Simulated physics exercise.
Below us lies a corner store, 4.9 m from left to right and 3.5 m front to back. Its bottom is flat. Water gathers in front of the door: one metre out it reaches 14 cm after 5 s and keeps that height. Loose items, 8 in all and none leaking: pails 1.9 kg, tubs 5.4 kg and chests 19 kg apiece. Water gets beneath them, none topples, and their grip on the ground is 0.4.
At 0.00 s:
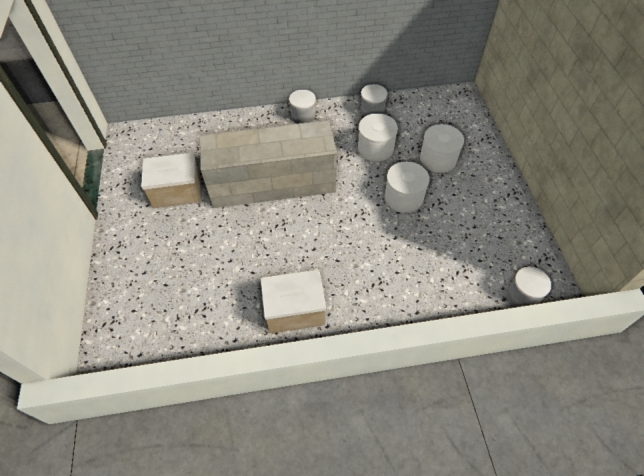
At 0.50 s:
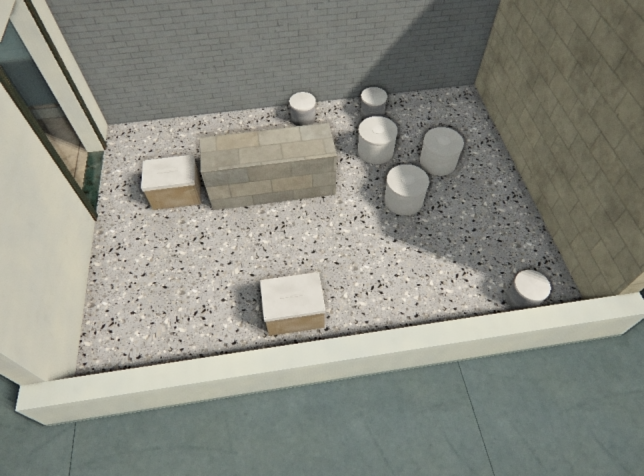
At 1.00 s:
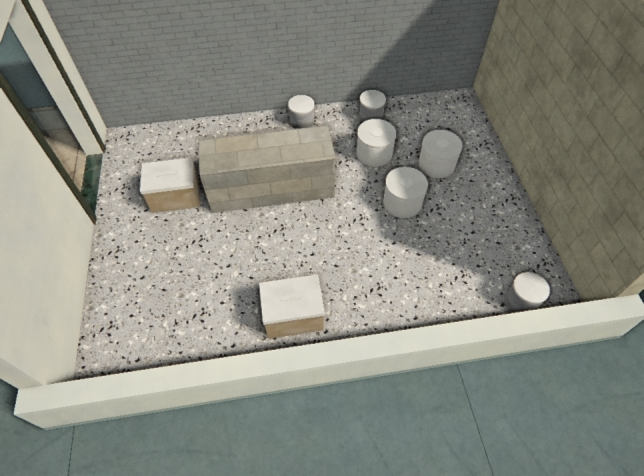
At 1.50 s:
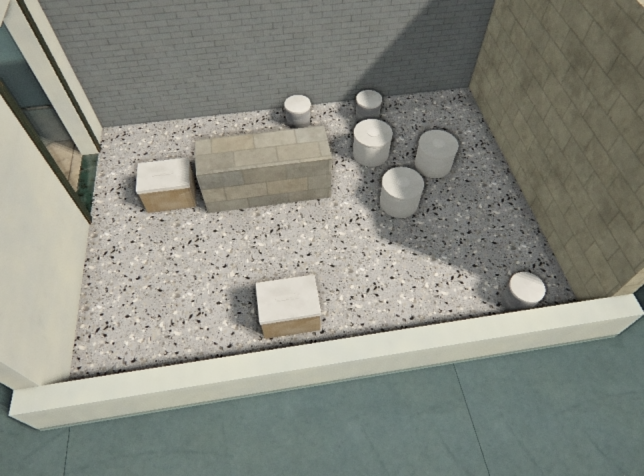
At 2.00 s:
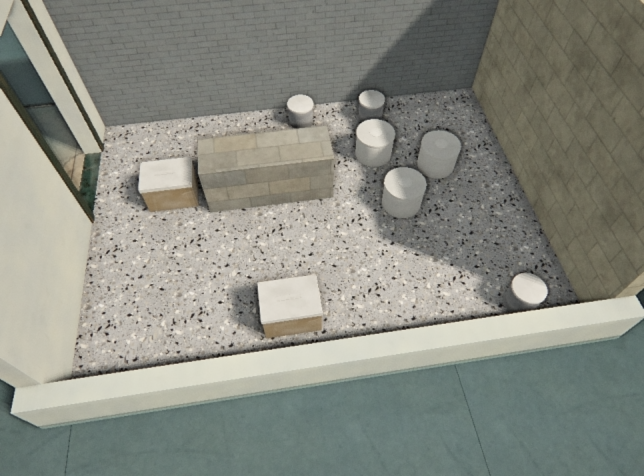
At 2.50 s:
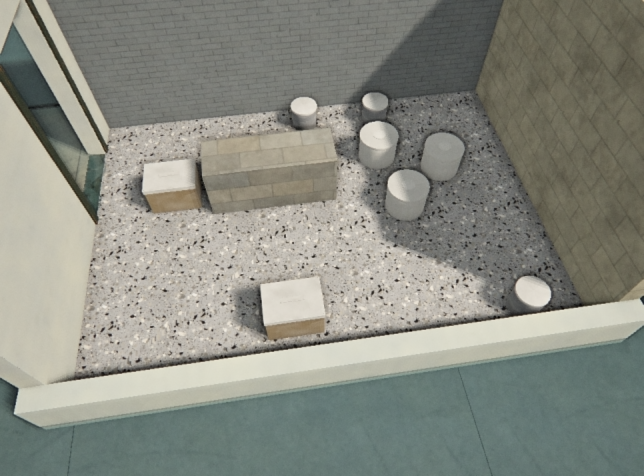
At first, white-topped blocks, a long stone-like bench and several pale cylinders stand on a speckled floor between walls, with plain grey ground outside the low front ledge. Then that ground turns blue-green, and the view shifts very slightly back and forth while the objects stay where they are.
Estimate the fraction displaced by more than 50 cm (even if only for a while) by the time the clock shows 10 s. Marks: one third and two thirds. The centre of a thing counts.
That comes to not even a third.
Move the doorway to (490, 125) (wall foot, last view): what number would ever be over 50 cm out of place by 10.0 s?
Then 3.
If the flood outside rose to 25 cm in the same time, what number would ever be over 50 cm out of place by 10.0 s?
In that case 5 of them.
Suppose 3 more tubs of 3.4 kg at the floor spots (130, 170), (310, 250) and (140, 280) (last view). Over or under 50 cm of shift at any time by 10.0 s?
In that order: More, under, over.
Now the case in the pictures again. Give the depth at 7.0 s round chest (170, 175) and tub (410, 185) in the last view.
Roughly 4 and 0 cm.
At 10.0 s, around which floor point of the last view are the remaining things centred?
At about (402, 206).
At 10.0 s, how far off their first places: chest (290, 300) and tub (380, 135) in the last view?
In that order: 0 cm, 30 cm.
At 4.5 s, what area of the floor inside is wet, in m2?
Some 2.5 m2.
After 3.5 s 0 of 8 are over 50 cm from their spots; 0 afloat.
After 4.5 s 0 of 8 are over 50 cm from their spots; 0 afloat.
After 7.0 s 1 of 8 are over 50 cm from their spots; 1 afloat.
After 10.0 s 2 of 8 are over 50 cm from their spots, and 2 have been at some point; 3 afloat.
